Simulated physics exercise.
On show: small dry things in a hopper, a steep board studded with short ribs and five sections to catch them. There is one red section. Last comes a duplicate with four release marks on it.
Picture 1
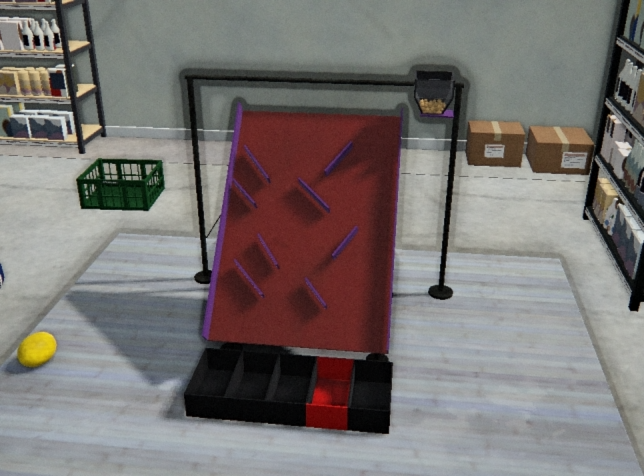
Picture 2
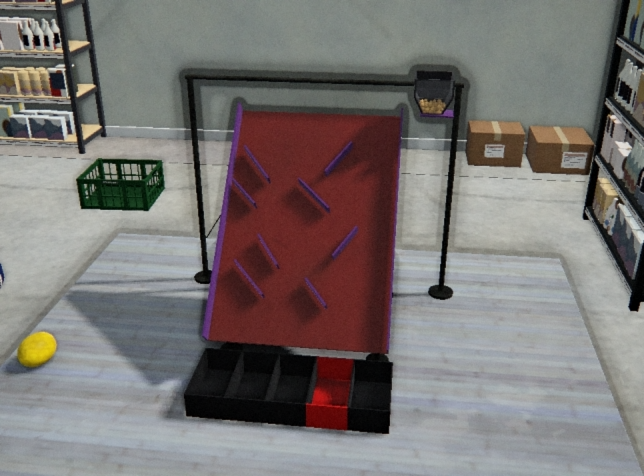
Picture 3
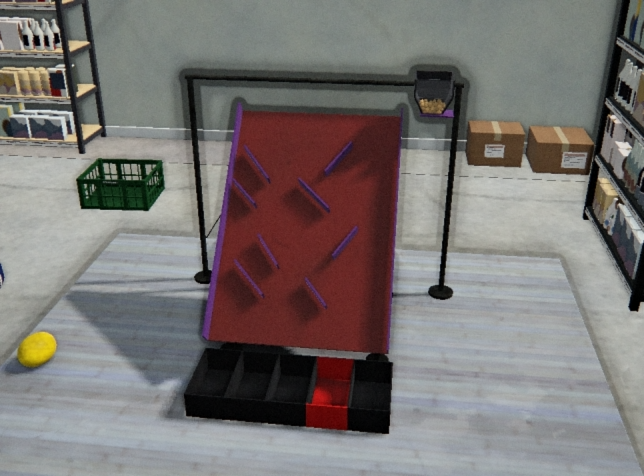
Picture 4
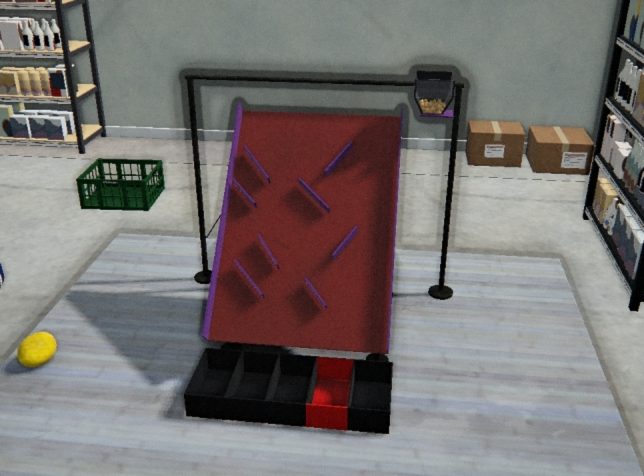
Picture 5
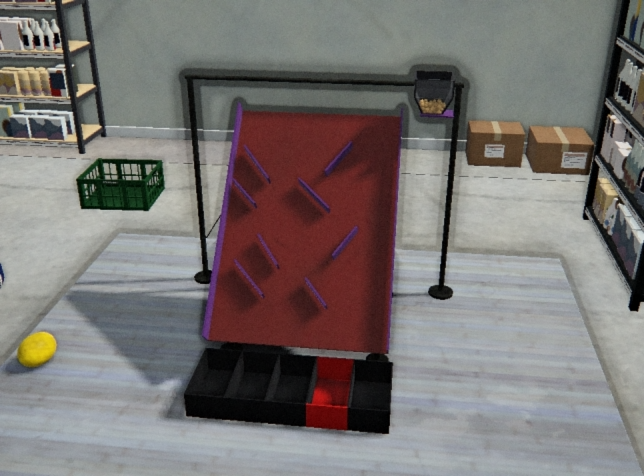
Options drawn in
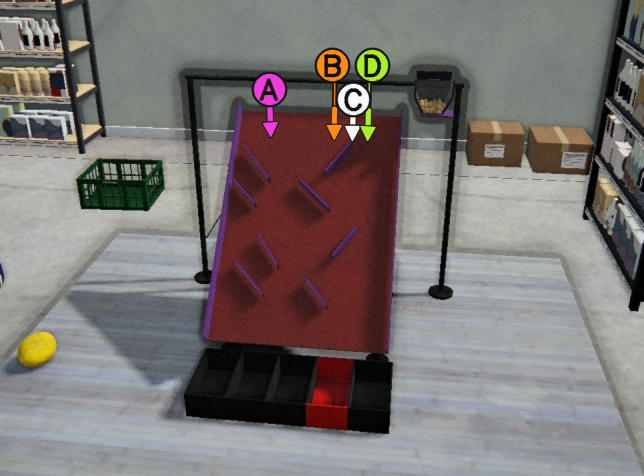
In a storage room with a pale plank floor and shelves on both sides, the view looks slightly down from the front. A steep red board with purple ribs stands beneath a black frame, a small hopper of tan pieces at upper right, a black tray with one red section below, a green crate and yellow object left, boxes right. Nothing visibly moves, and the camera stays still.
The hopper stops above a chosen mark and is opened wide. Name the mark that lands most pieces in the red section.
B is best.
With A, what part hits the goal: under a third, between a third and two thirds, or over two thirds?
Mark A gives under a third.
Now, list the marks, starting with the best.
B, C, D, A.
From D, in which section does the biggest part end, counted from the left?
The fifth.
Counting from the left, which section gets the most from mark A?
It is the third one.
On the marked copy, mark A meets the board at (270, 131); mark B meets the board at (334, 134); mark C meets the board at (352, 135); mark D meets the board at (367, 135).
With A, a small share in the red section, all but a few in other sections.
With B, the bulk in the red section, close to a quarter in other sections.
With C, close to half in the red section, close to a third in other sections, a small share held on the board.
With D, close to a quarter in the red section, close to two thirds in other sections.
